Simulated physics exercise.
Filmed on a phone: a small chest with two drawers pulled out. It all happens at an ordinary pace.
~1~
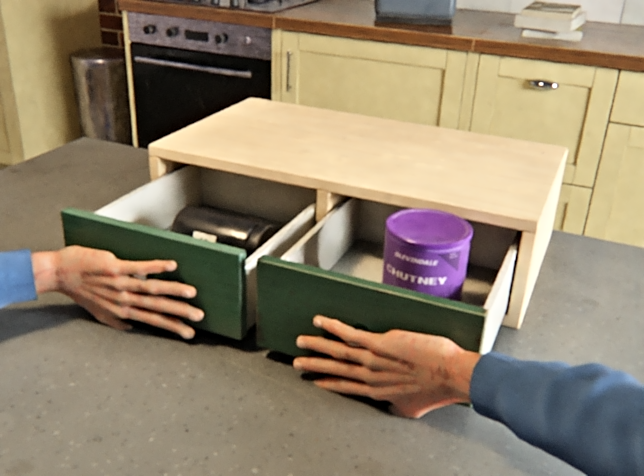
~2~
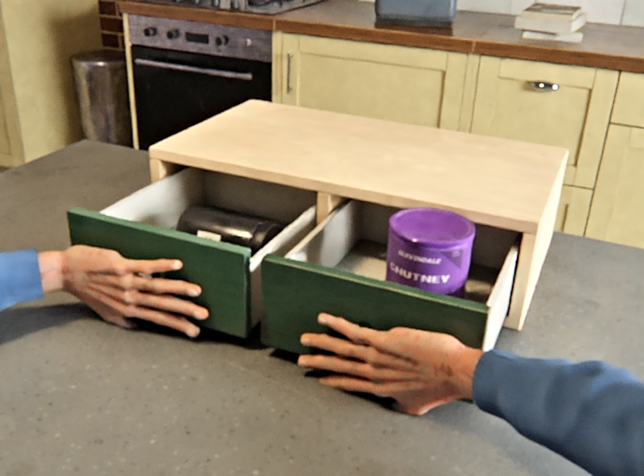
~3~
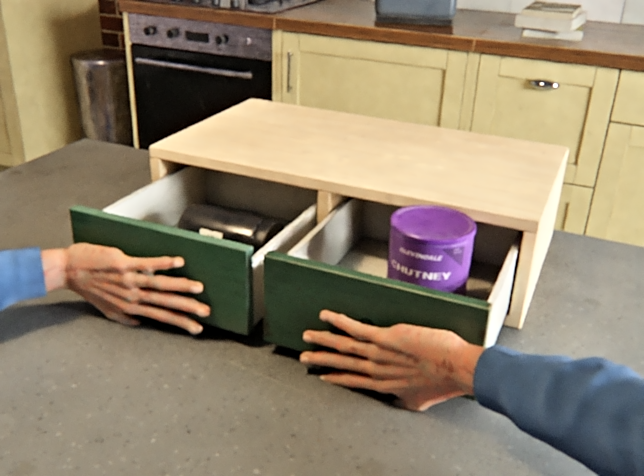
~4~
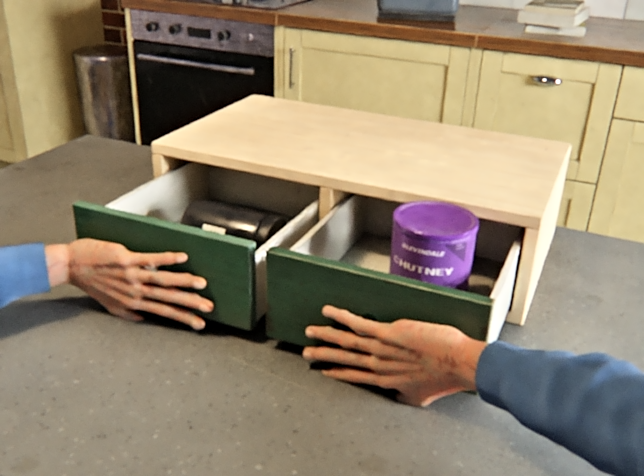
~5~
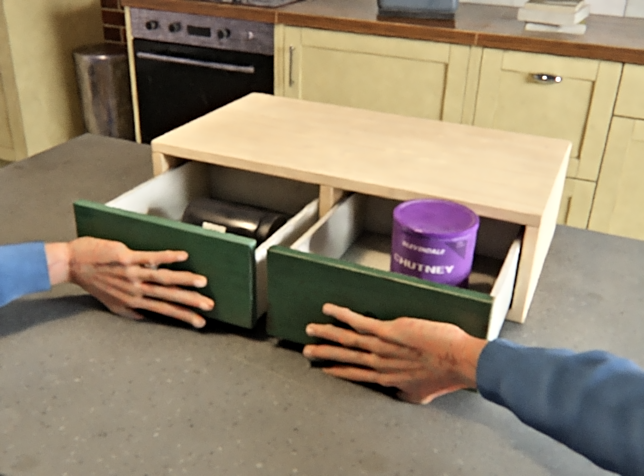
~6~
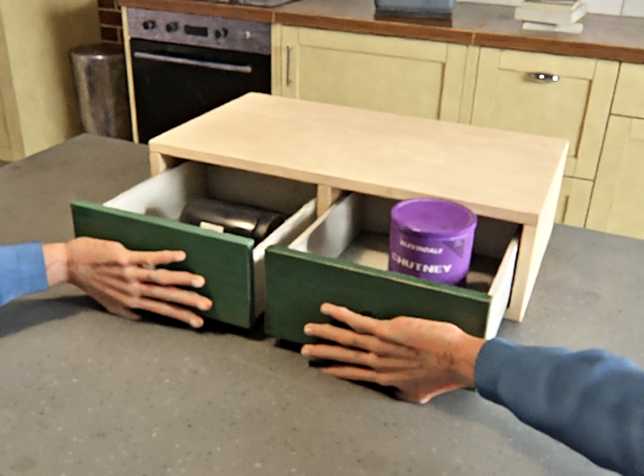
We see a small wooden chest on a grey counter, its two green-fronted drawers open, a black jar in the left and a purple chutney tub in the right. Hands rest against both drawer fronts, barely moving.
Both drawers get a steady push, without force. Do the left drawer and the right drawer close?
Outcome: The left drawer closes and the right drawer jams.
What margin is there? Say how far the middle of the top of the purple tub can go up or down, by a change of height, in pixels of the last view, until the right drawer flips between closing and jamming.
Roughly 16 pixels down.
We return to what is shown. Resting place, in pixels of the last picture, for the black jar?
Its middle is close to (295, 184).
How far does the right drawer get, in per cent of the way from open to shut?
Some 40 per cent of the way.
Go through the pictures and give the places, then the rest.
In the first frame, left drawer (212, 229) wide open; right drawer (403, 273) wide open; black jar (225, 242).
In the second frame, right drawer (406, 272) wide open; purple tub (426, 273).
In the third frame, left drawer (218, 226) wide open; chest (362, 194).
In the fourth frame, right drawer (410, 265) wide open; black jar (234, 234).
In the fifth frame, left drawer (221, 220) wide open; purple tub (430, 263).
In the sixth frame, left drawer (219, 220) wide open; right drawer (408, 262) wide open; chest (362, 187).
Then, 0.34 s after the last picture, left drawer starting in; right drawer starting in.
Then, 0.56 s after the last picture, left drawer about half in; right drawer stopped, still ajar.
At rest, the left drawer shuts flush; the right drawer stays ajar.
